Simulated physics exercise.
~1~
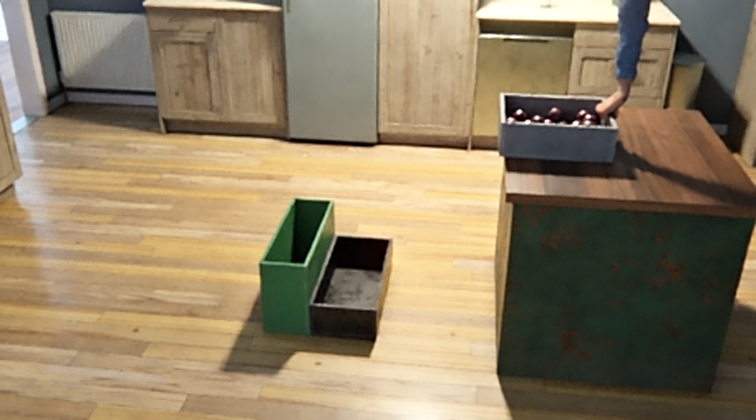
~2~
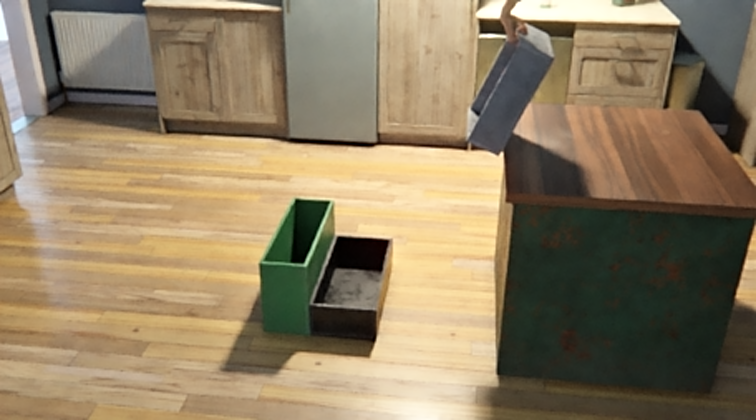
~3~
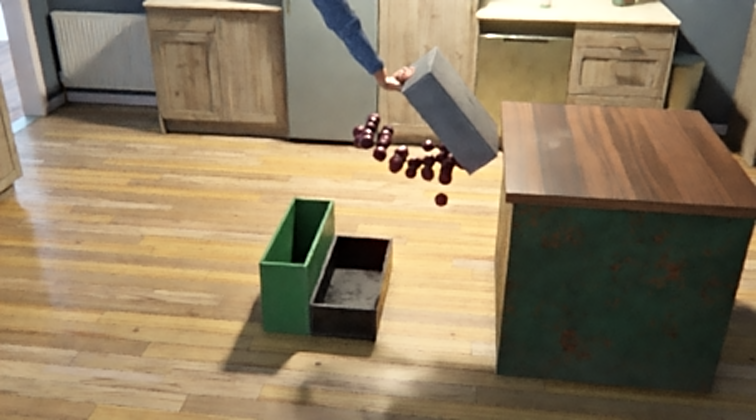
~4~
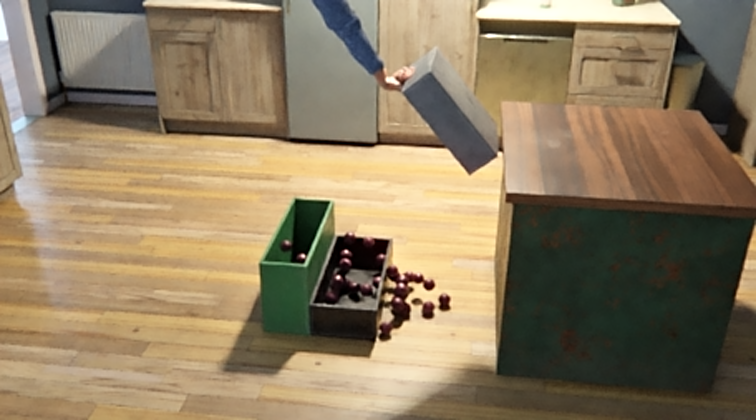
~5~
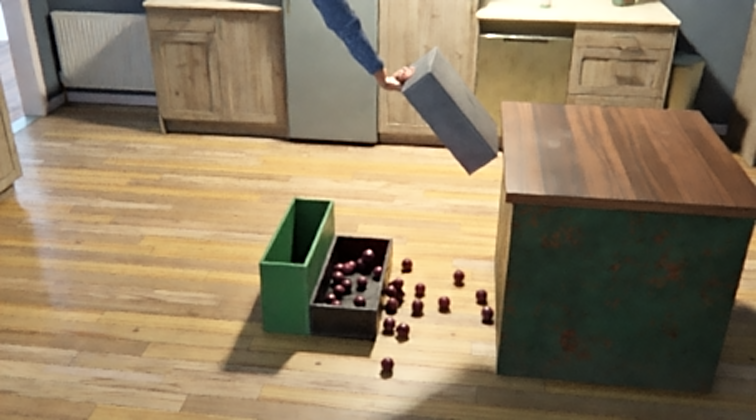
In a kitchen with a wooden floor and pale wood cabinets, seen from slightly above by a still camera, a grey crate of dark red onions rests on a green-sided bench with a brown top at right. An empty green box and a black tote stand side by side on the floor left of it. A hand lifts the crate, carries it left and tips it well over. The onions tumble out in a loose stream, landing in both containers and on the floor. Some roll toward the bench, leaving onions in the tote and scattered between it and the bench, while the hand holds the crate tilted.
